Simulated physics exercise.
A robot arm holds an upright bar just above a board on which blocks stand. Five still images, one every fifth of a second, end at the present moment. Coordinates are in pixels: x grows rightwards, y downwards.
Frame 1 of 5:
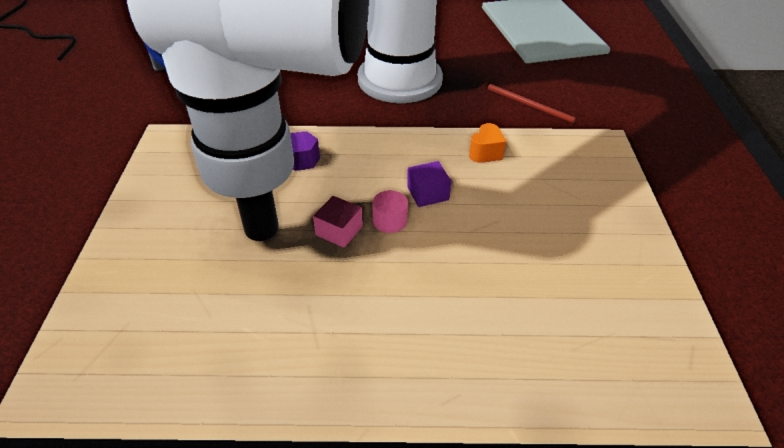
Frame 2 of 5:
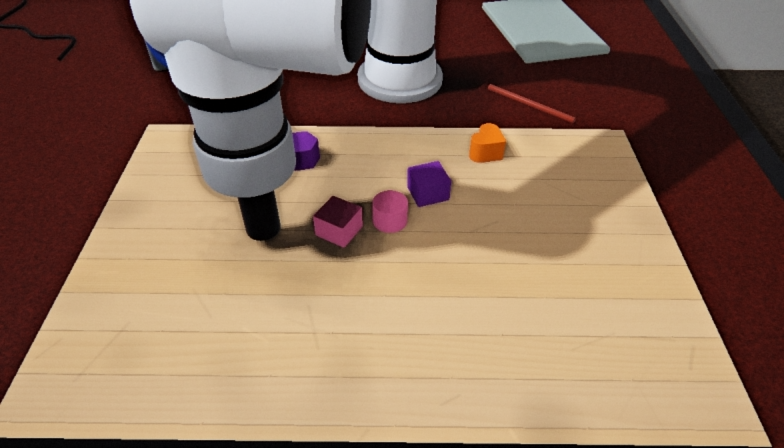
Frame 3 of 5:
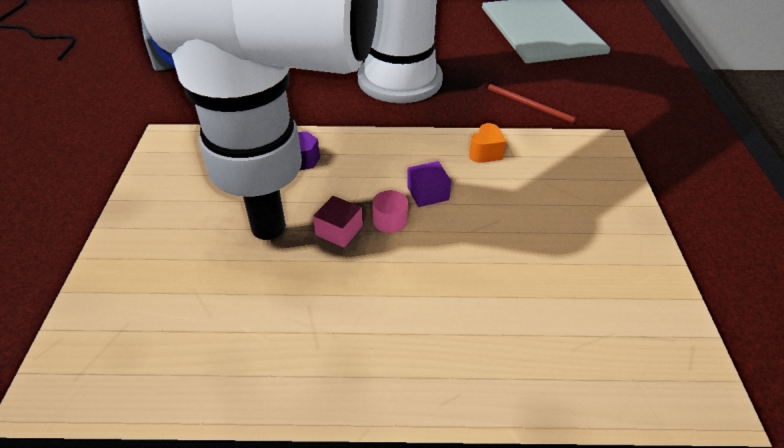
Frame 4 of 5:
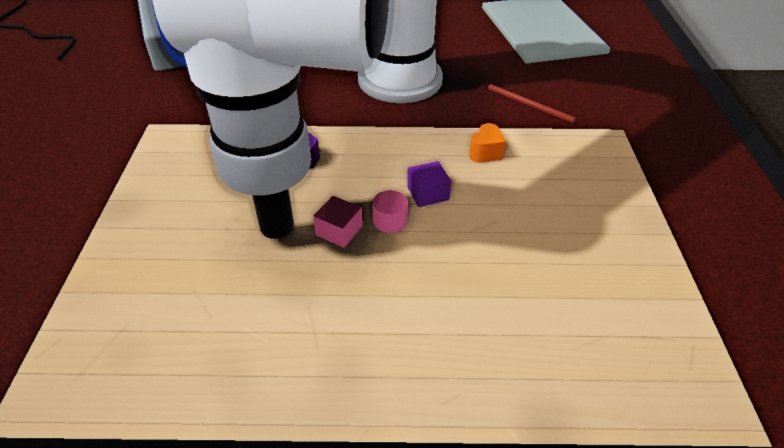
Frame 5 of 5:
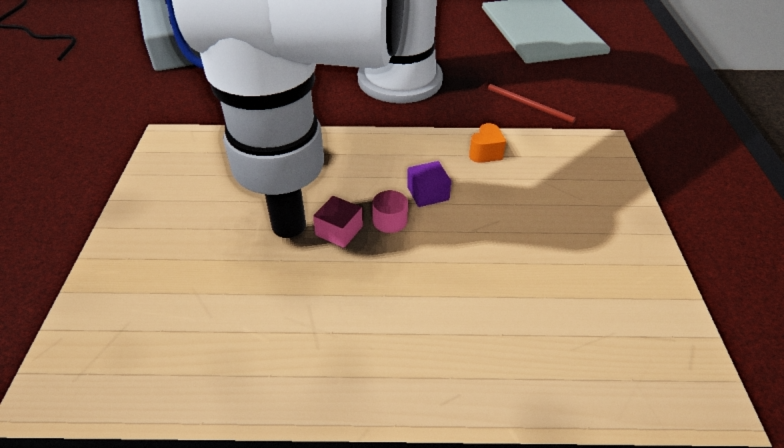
A robot arm holding a black upright bar moved slowly a short way right across the wooden board, nearing the pink square block, while the pink, purple and orange blocks stayed still.
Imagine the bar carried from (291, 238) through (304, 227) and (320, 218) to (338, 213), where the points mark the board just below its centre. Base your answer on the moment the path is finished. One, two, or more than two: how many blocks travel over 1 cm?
It should be one.
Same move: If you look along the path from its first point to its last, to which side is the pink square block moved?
It slides rightward.
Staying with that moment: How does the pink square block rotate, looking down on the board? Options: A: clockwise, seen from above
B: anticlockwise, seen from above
The one that fits is A, clockwise, seen from above.
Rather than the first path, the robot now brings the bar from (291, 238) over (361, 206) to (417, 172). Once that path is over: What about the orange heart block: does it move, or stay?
By the time the path is finished, it has hardly shifted at all.
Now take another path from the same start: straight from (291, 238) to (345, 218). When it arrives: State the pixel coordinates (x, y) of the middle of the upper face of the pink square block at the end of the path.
Its top middle will sit at (380, 209).
On the path given first. Halfway along, bar at (311, 211); pink square block at (342, 211).
At the end, bar at (337, 203); pink square block at (359, 212), turned 30° clockwise; pink cylinder unmoved.
